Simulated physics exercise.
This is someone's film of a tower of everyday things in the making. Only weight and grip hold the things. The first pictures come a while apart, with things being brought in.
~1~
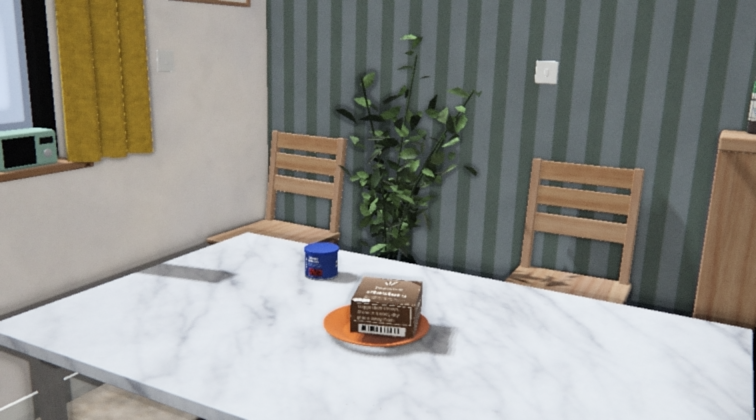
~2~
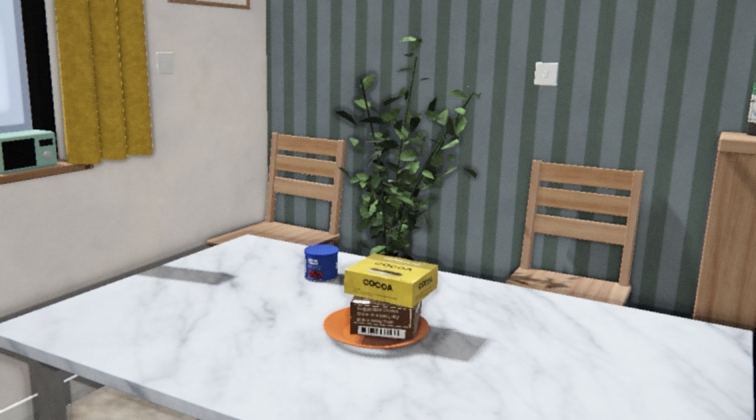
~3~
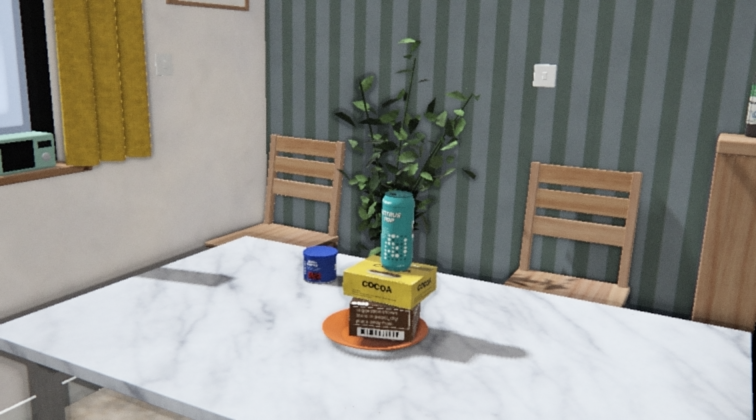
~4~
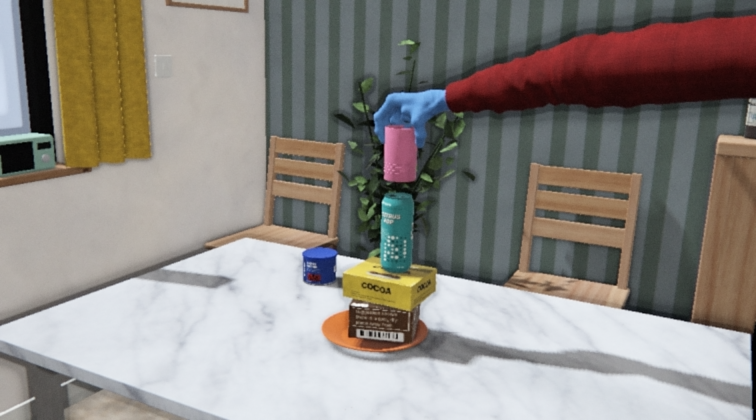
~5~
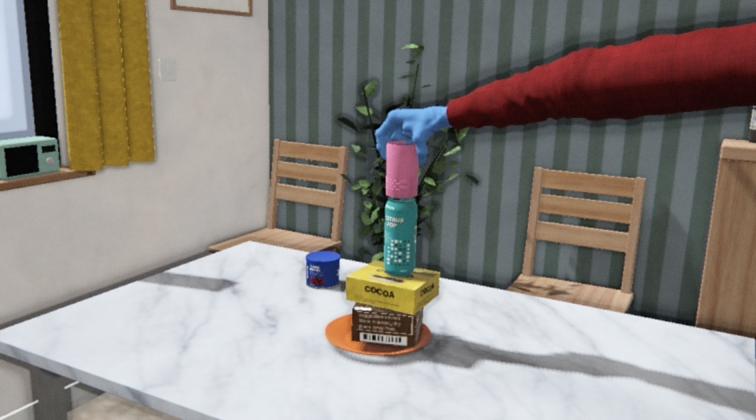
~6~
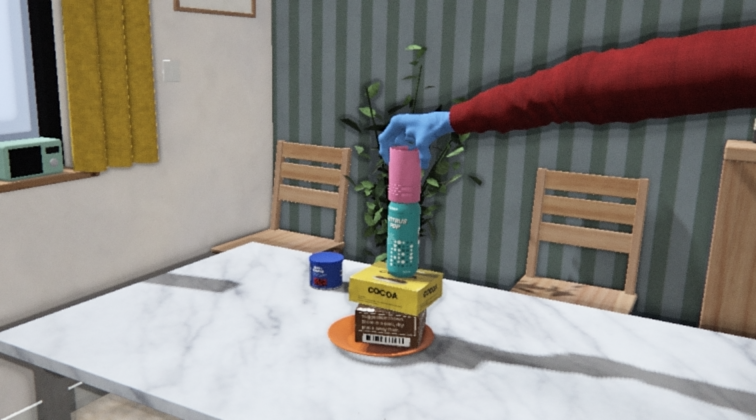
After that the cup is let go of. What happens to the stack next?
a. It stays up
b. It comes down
The answer is a.
Then, 0.30 s past the last view, nothing moves.
Then, 0.70 s past the last view, pink cup resting near (406, 175).
Finally, all 6 still in place. Final places as the last picture's camera would see them, pink cup near (406, 175). The pile keeps its balance.
